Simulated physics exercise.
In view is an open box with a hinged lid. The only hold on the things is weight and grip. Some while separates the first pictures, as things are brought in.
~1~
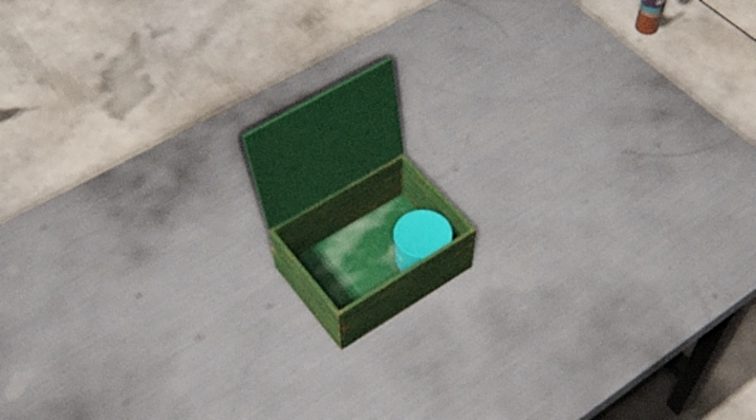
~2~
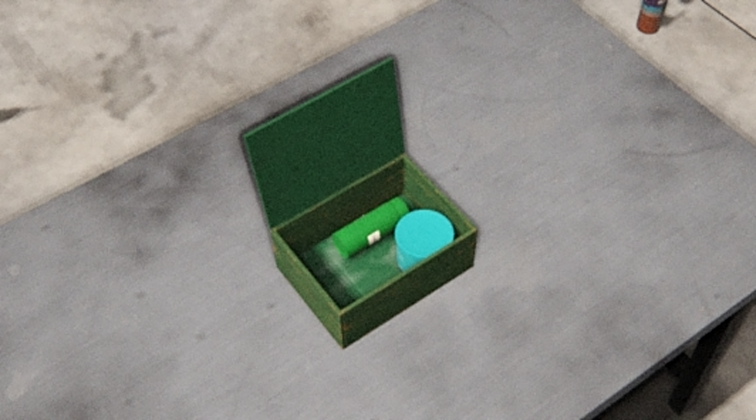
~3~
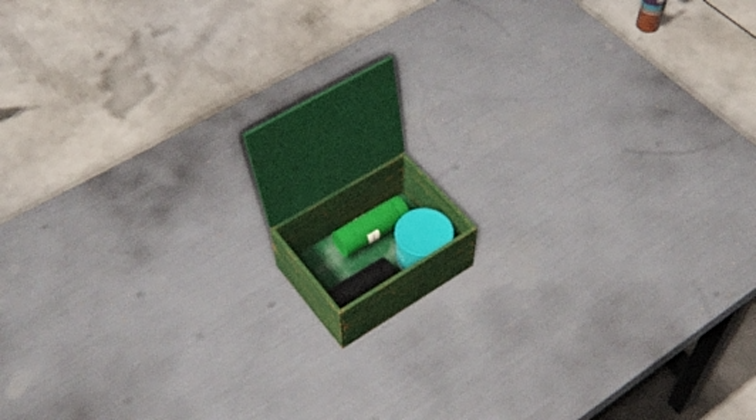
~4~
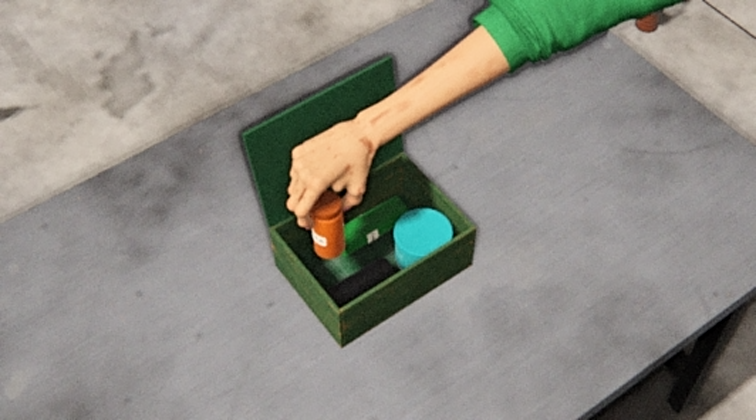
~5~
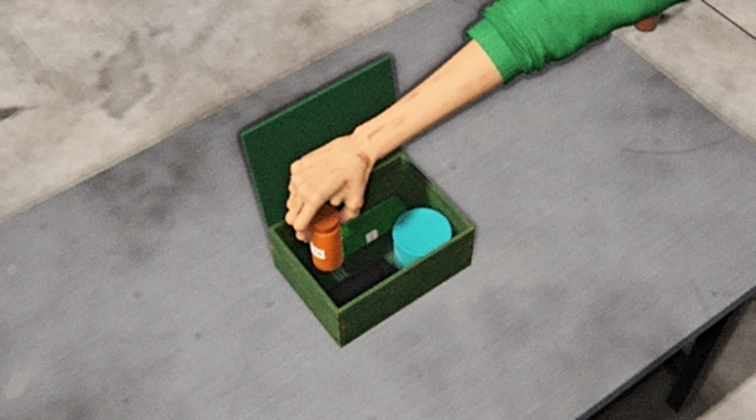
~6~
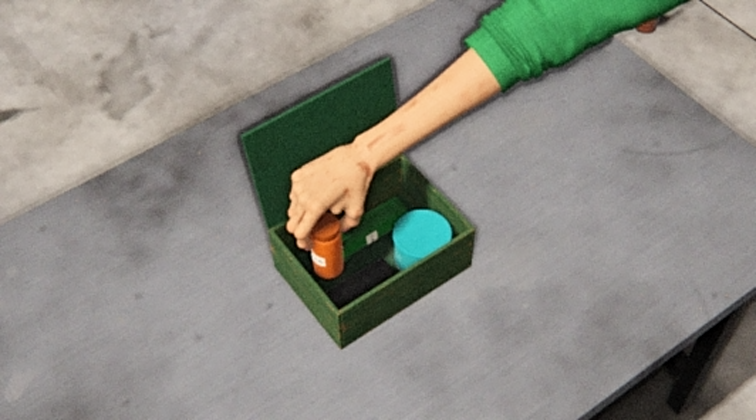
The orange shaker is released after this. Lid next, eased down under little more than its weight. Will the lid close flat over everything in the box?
No.
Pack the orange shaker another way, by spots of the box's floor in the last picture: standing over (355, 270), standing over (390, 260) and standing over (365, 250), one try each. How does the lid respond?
Case one, the lid is kept from closing; case two, it lies closed; case three, it lies closed.
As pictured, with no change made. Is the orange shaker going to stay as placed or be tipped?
Once everything settles, the orange shaker keeps its original angle.
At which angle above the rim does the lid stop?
Around 14 degrees.
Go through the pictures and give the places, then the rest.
The last thing is not in view yet, in the first frame.
The last thing is not in view yet; turquoise tub (424, 246), in the second frame.
The last thing is not in view yet; green shaker (371, 226), in the third frame.
Coming down; orange shaker (328, 225); black shaker (359, 288), in the fourth frame.
Coming down; orange shaker (326, 238); turquoise tub (422, 244), in the fifth frame.
Put in, still held; orange shaker (327, 246); green shaker (370, 227), in the sixth frame.
Then, 1.00 s past the last view, lid starting down; orange shaker displaced about its own width near (329, 264).
Then, 1.60 s past the last view, lid 58° above the rim; orange shaker displaced about its own width near (329, 264).
Then, 1.90 s past the last view, lid 33° above the rim; orange shaker displaced about its own width near (329, 264).
Finally, lid 13° above the rim; moved from the start, orange shaker; the other 3 still in place. Final places as the last picture's camera would see them, orange shaker near (329, 264).
